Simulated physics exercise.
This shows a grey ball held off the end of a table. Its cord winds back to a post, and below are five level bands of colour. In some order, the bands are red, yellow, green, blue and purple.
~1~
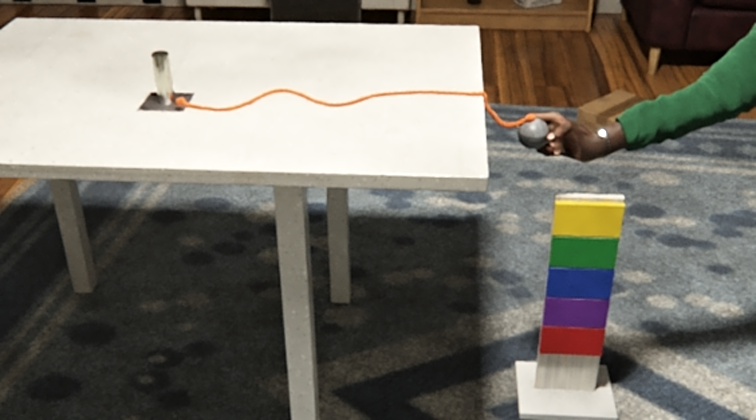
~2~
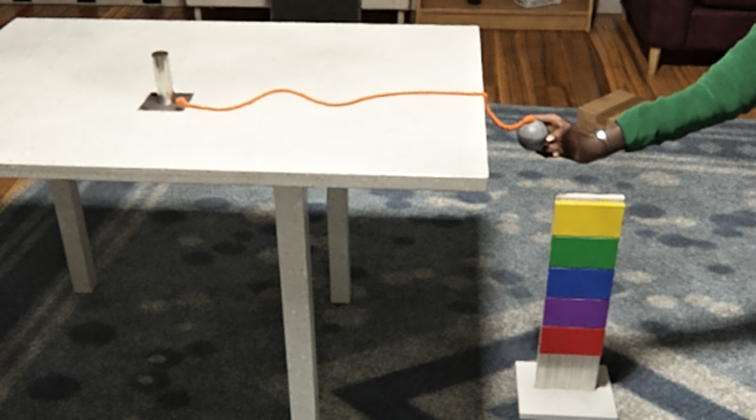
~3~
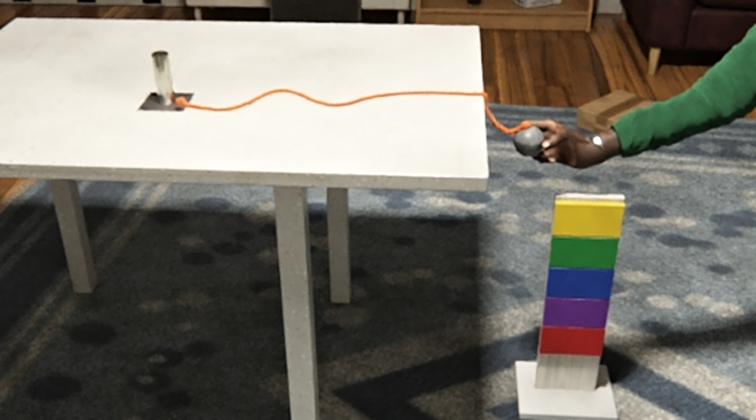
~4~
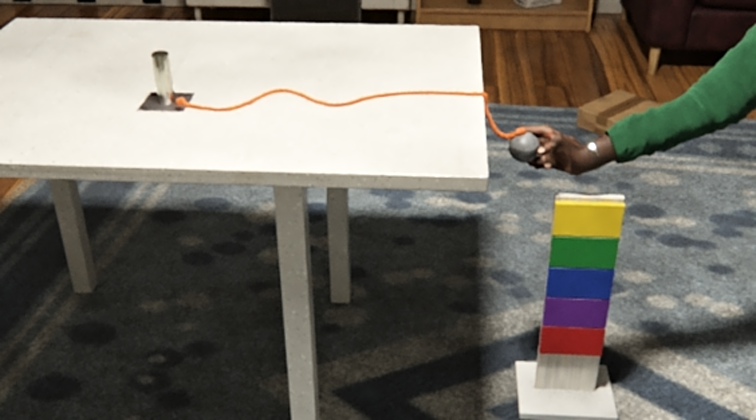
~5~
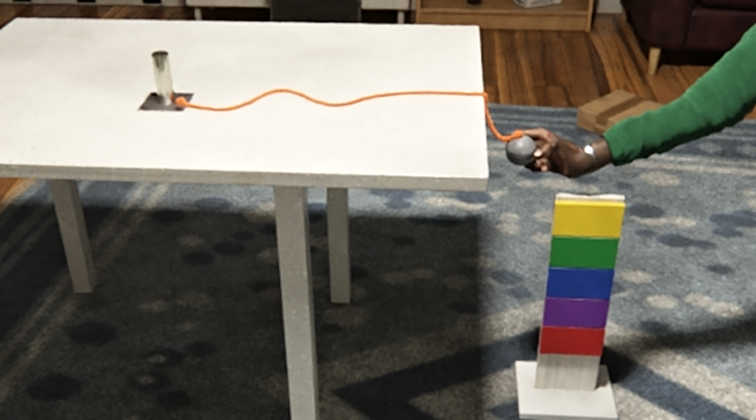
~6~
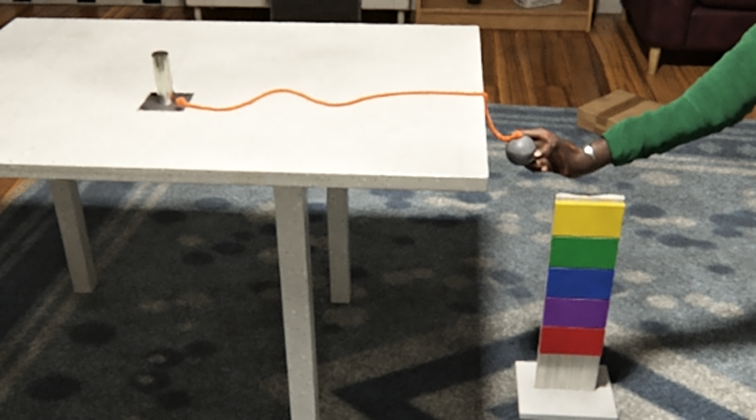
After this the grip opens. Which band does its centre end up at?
Yellow.
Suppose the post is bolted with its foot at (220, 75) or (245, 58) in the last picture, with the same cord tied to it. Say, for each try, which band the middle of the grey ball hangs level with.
The first case gives green, the second gives green.
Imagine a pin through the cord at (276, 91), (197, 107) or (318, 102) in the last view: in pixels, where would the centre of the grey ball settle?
That would be (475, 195) for the first, (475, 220) for the second and (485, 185) for the third.
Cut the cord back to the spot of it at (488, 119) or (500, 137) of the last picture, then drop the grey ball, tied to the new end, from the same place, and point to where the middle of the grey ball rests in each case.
It would be at (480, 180) in the first case and at (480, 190) in the second.
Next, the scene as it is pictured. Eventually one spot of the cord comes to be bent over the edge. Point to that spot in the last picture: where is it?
It is around (437, 93).
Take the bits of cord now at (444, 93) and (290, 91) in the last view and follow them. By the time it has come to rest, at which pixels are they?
End: (484, 109) and then (314, 100).
Early on, ball near (465, 215); level with yellow.
Midway, ball near (499, 217); level with yellow.
Finally, ball near (474, 219); level with yellow. Its centre hangs level with the yellow band.
